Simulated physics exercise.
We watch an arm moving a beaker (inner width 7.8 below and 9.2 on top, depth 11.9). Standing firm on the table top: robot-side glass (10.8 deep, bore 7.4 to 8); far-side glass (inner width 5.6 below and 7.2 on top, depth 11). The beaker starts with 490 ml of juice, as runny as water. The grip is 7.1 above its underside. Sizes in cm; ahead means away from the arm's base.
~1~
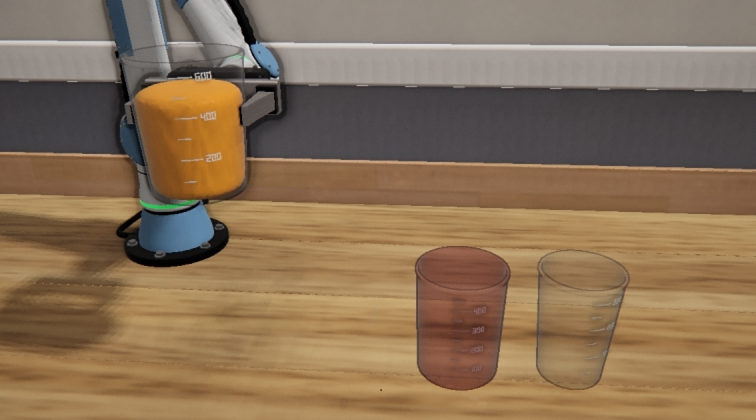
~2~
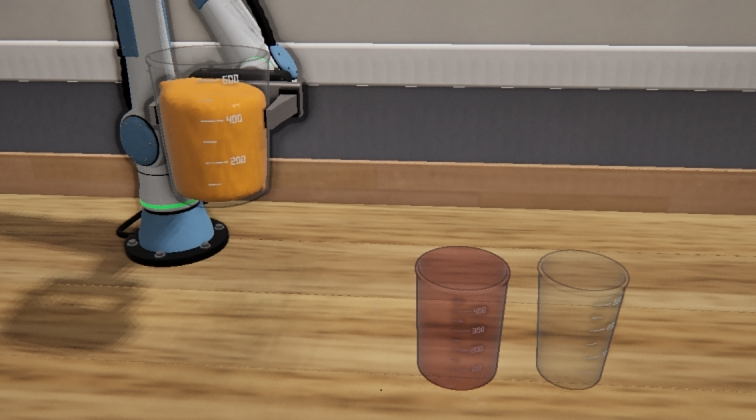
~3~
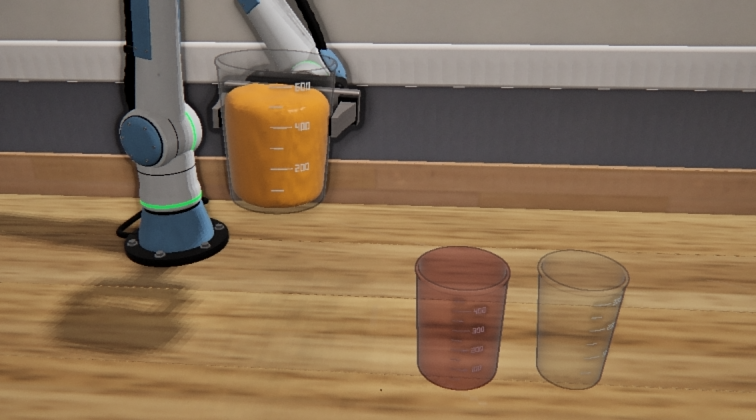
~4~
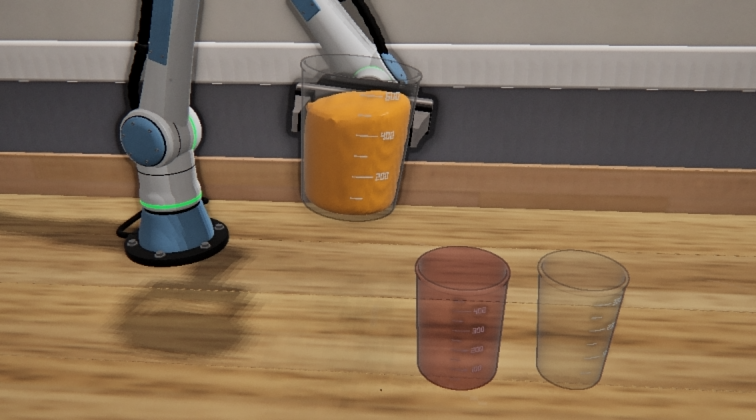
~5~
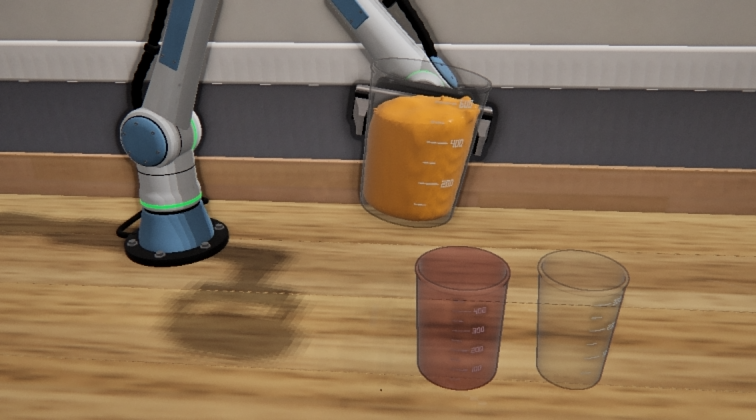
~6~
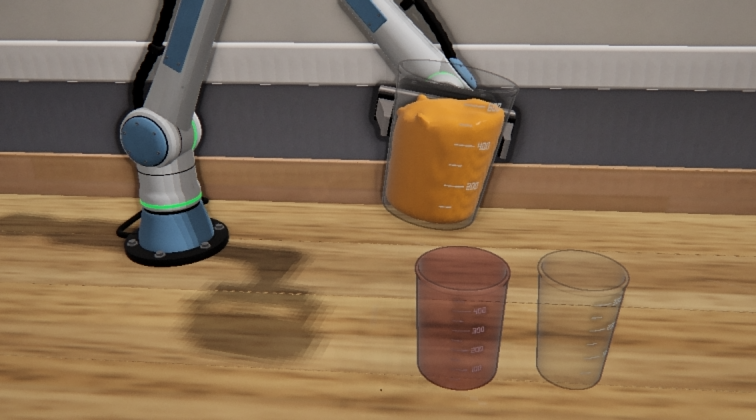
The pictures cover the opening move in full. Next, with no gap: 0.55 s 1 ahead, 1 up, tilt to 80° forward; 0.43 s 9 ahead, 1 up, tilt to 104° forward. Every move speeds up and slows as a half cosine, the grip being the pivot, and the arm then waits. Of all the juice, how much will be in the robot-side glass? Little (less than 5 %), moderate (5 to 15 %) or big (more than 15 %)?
Share in the robot-side glass: Little (less than 5 %).
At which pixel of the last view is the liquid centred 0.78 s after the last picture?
Around (551, 221).
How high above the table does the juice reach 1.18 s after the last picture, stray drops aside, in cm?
About 20 cm.
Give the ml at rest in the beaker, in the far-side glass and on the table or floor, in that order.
Roughly 0, 130, 360 ml.
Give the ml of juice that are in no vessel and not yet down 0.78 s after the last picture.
Some 90 ml.
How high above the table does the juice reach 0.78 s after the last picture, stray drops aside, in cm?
About 25 cm.
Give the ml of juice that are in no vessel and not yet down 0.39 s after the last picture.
About 20 ml.
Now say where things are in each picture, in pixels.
The first frame shows beaker middle at (193, 125), level; upper third of the juice around (190, 103), from x 135 to 240, top at y 85; 490 ml in the beaker.
The second frame shows beaker middle at (216, 127), level; upper third of the juice around (210, 103), from x 160 to 265, top at y 80.
The third frame shows beaker middle at (278, 132), tilted 3° forward; upper third of the juice around (276, 109), from x 225 to 325, top at y 85.
The fourth frame shows beaker middle at (355, 139), tilted 7° forward; upper third of the juice around (360, 115), from x 305 to 410, top at y 90.
The fifth frame shows beaker middle at (418, 144), tilted 9° forward; upper third of the juice around (423, 121), from x 365 to 475, top at y 95.
The sixth frame shows beaker middle at (442, 147), tilted 10° forward; upper third of the juice around (448, 123), from x 390 to 505, top at y 95; 490 ml in the beaker.
Then, 0.39 s after the last picture, tilted 67° forward, liquid up to 27 above the table; 470 ml in the beaker, 20 ml in the air or running down outside.
Then, 0.78 s after the last picture, tilted 94° forward, liquid up to 66 above the table; 245 ml in the beaker, 155 ml in the far-side glass, 85 ml in the air or running down outside.
Then, 1.18 s after the last picture, tilted 104° forward, liquid up to 52 above the table; 305 ml on the table or floor, 130 ml in the far-side glass, 5 ml in the beaker, 45 ml in the air or running down outside.
Then, 1.98 s after the last picture, tilted 104° forward, liquid up to 6 above the table; 355 ml on the table or floor, 130 ml in the far-side glass.
Final state, 355 ml on the table or floor, 130 ml in the far-side glass. That is 0 % in the robot-side glass.
